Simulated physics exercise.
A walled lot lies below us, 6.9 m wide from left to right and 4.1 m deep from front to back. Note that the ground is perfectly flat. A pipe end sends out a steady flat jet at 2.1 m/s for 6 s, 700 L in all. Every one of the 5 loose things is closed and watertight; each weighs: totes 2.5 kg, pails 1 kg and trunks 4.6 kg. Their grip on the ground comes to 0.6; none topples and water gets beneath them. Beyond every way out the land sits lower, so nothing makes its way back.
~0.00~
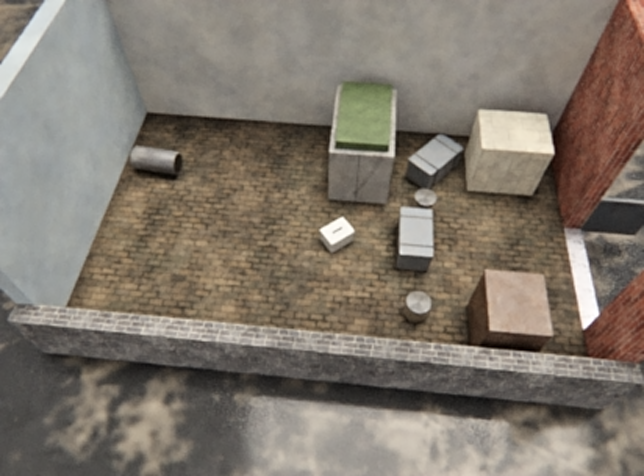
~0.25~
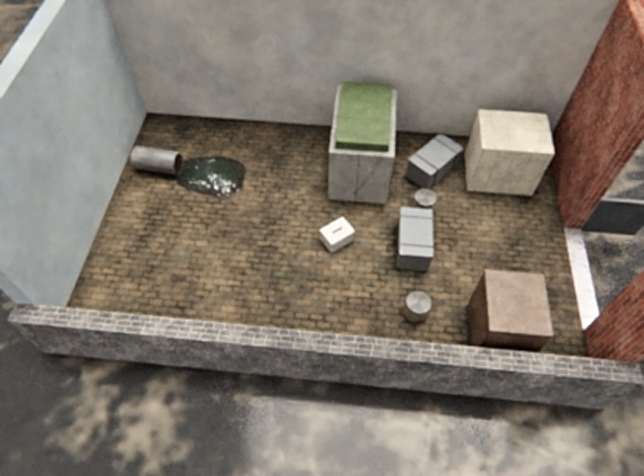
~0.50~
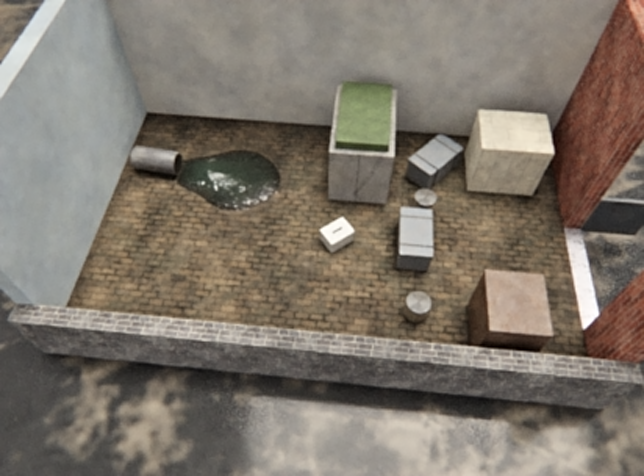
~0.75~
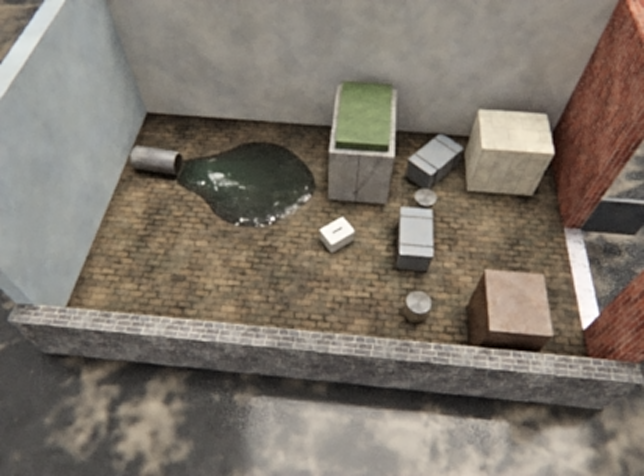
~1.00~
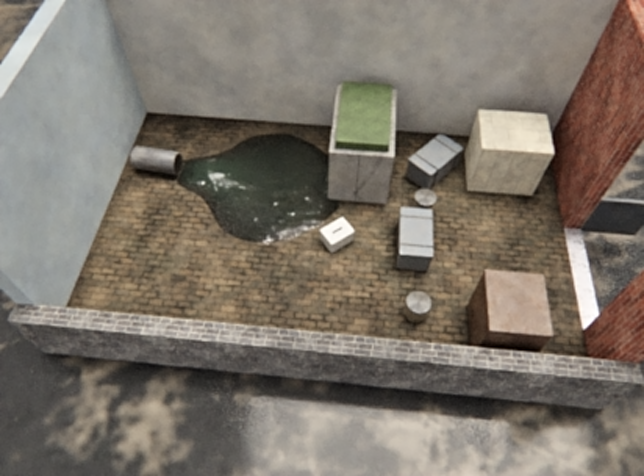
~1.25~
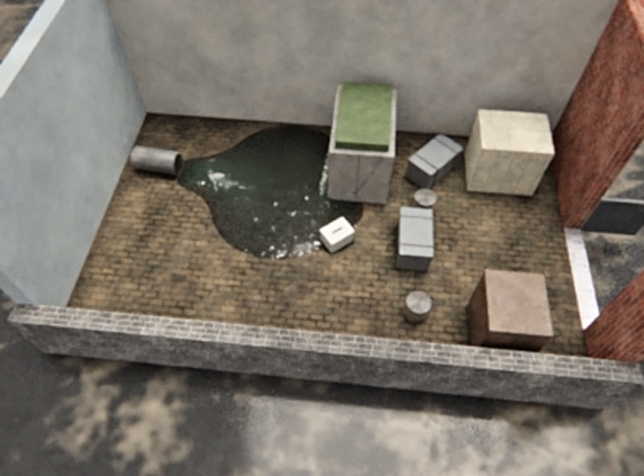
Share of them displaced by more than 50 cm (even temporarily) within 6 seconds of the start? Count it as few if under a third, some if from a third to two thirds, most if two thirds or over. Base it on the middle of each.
Some.
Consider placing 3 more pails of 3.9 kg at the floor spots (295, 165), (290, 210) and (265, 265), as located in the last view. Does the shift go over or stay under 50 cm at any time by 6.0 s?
Respectively: A bigger shift, a bigger shift, a smaller shift.
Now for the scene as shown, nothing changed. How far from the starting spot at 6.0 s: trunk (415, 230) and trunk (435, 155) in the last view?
In turn they sit 200 cm and 0 cm away.
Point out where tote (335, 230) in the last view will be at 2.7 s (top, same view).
Somewhere near (387, 272) in the last view.
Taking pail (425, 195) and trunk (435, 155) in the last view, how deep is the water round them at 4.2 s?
1 and 1 cm.
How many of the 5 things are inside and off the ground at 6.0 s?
Answer: 3.
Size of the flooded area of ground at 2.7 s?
Roughly 10.0 m2 of it is wet.
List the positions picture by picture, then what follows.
The first frame shows a tote at (337, 231), on the bottom; a pail at (419, 302), on the bottom; 0.0 m2 under water; 0 of 5 have shifted.
The second frame shows a tote at (337, 231), on the bottom; a pail at (419, 302), on the bottom; 0.6 m2 under water; 0 of 5 have shifted.
The third frame shows a tote at (337, 231), on the bottom; a pail at (419, 302), on the bottom; 1.3 m2 under water; 0 of 5 have shifted.
The fourth frame shows a tote at (337, 231) rests on the ground; a pail at (419, 302), on the bottom; 2.4 m2 under water; 0 of 5 have shifted.
The fifth frame shows a tote at (337, 231) rests on the ground; a pail at (419, 302), on the bottom; water covers 3.7 m2; 0 of 5 have shifted.
The sixth frame shows a tote at (337, 231) rests on the ground; a pail at (419, 302), on the bottom; 4.8 m2 under water; 0 of 5 have shifted.
After 1.8 s 0 of 5 are over 50 cm from their spots; 0 afloat.
After 2.7 s 1 of 5 are over 50 cm from their spots; 1 afloat.
After 4.2 s 3 of 5 are over 50 cm from their spots; 3 afloat.
After 6.0 s 3 of 5 are over 50 cm from their spots, and 3 have been at some point; 3 afloat.
